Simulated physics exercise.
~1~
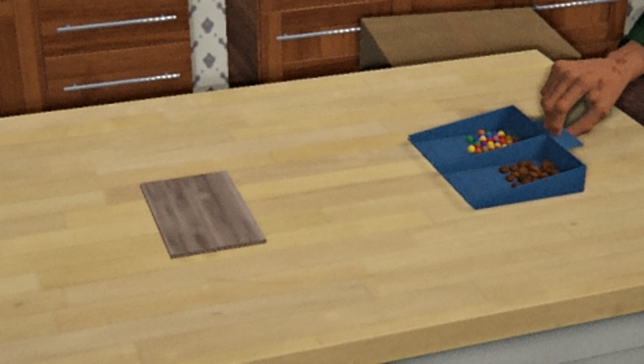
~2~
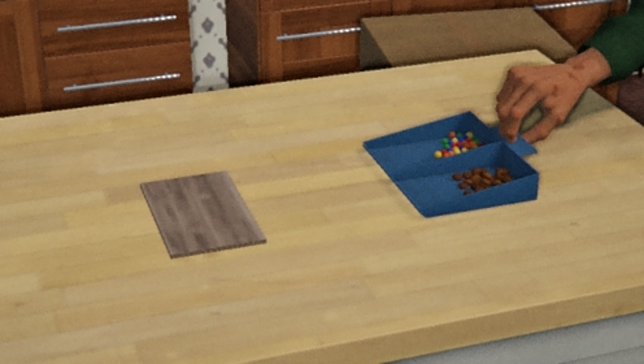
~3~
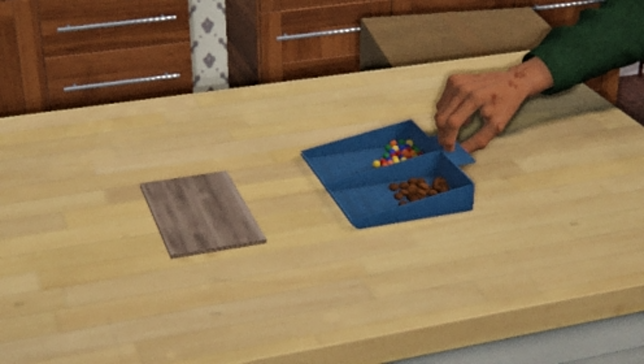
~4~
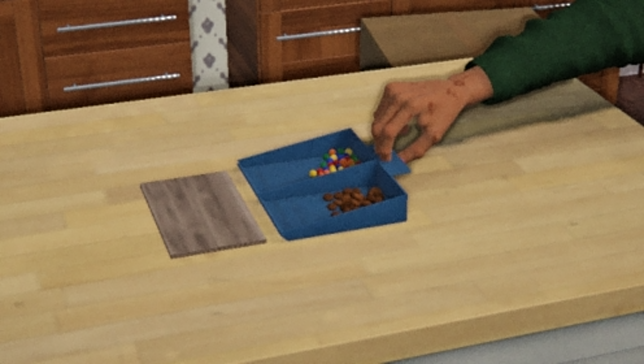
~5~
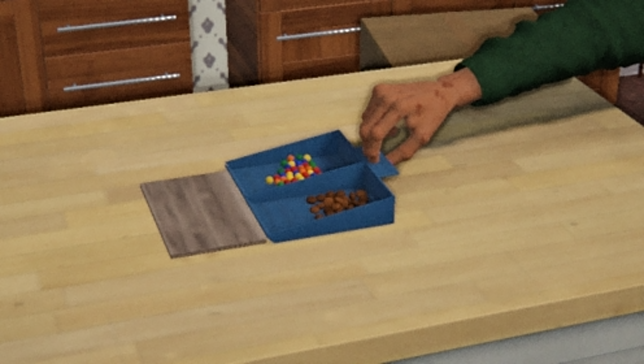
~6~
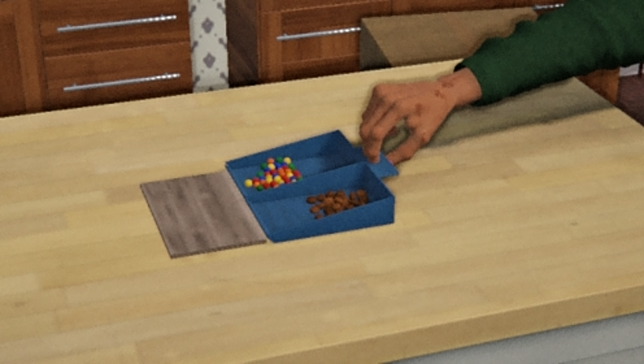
On a wooden counter, a hand slides a blue tray left against a flat board, shifting colourful pieces.
